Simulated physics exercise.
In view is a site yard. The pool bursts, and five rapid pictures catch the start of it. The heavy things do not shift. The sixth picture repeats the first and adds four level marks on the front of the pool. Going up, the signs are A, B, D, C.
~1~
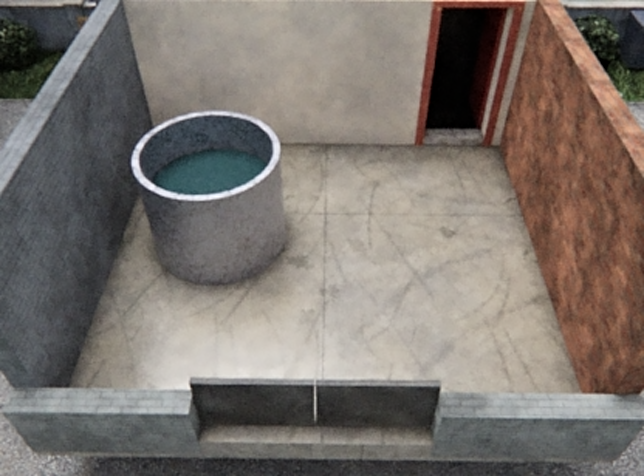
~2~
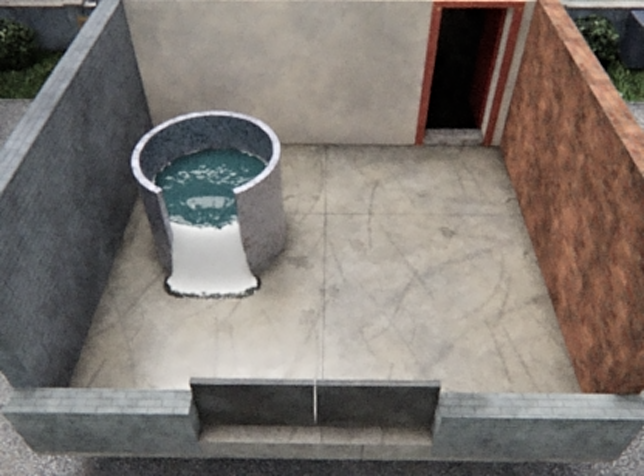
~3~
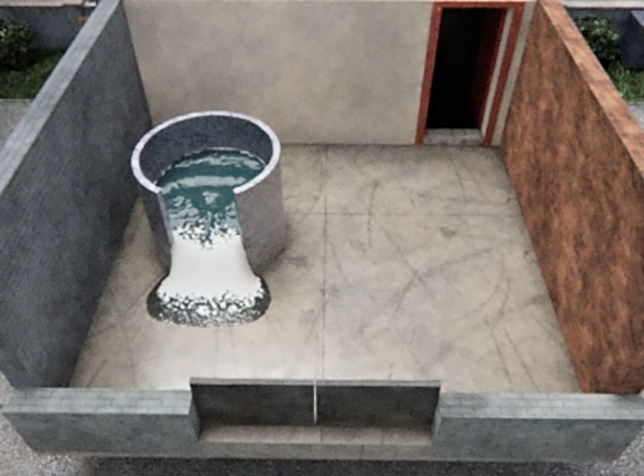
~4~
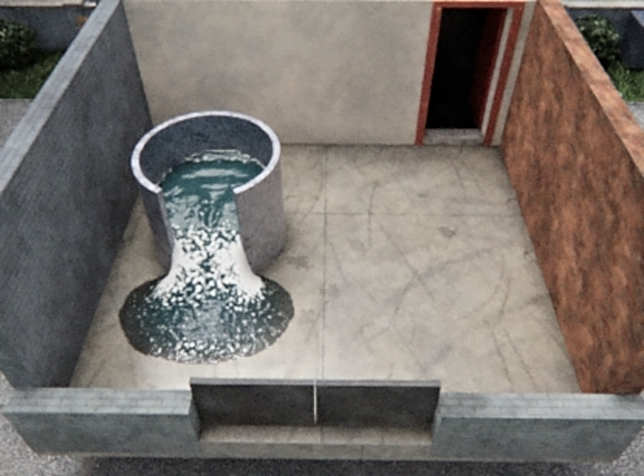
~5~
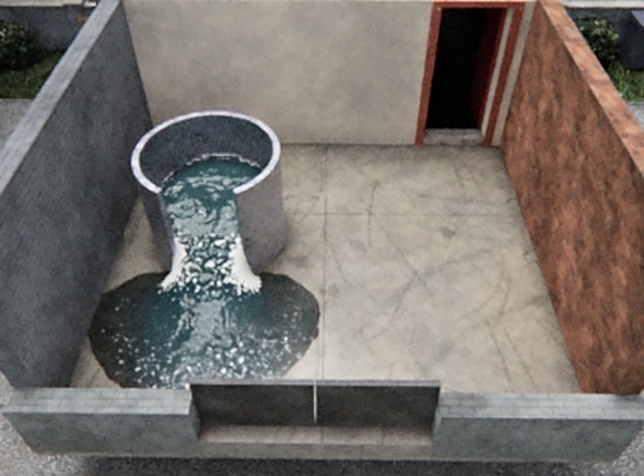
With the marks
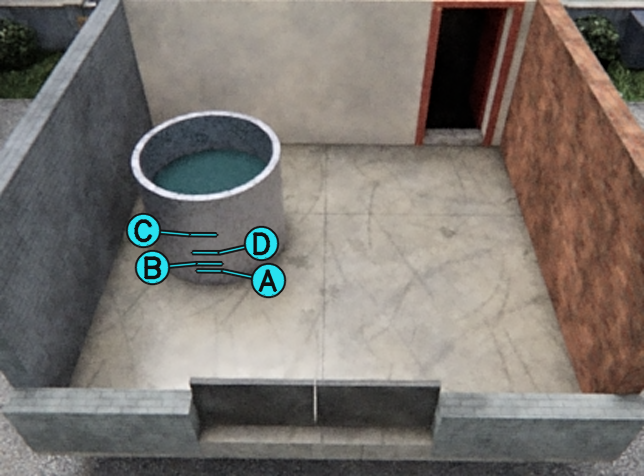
Water pours from the front of a round grey tank and spreads across the yard floor.
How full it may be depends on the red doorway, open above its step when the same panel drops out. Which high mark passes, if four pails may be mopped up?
C is the one.
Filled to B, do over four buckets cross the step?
No, that is safe.
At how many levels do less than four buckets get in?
All of the four.
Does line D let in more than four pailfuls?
No.
In cyan, A at (210, 270); B at (208, 263); C at (202, 234); D at (206, 252); from the bottom up A, B, D, C.
With A, nothing gets over.
With B, nothing gets over.
With C, a bucket or two gets in.
With D, nothing gets over.
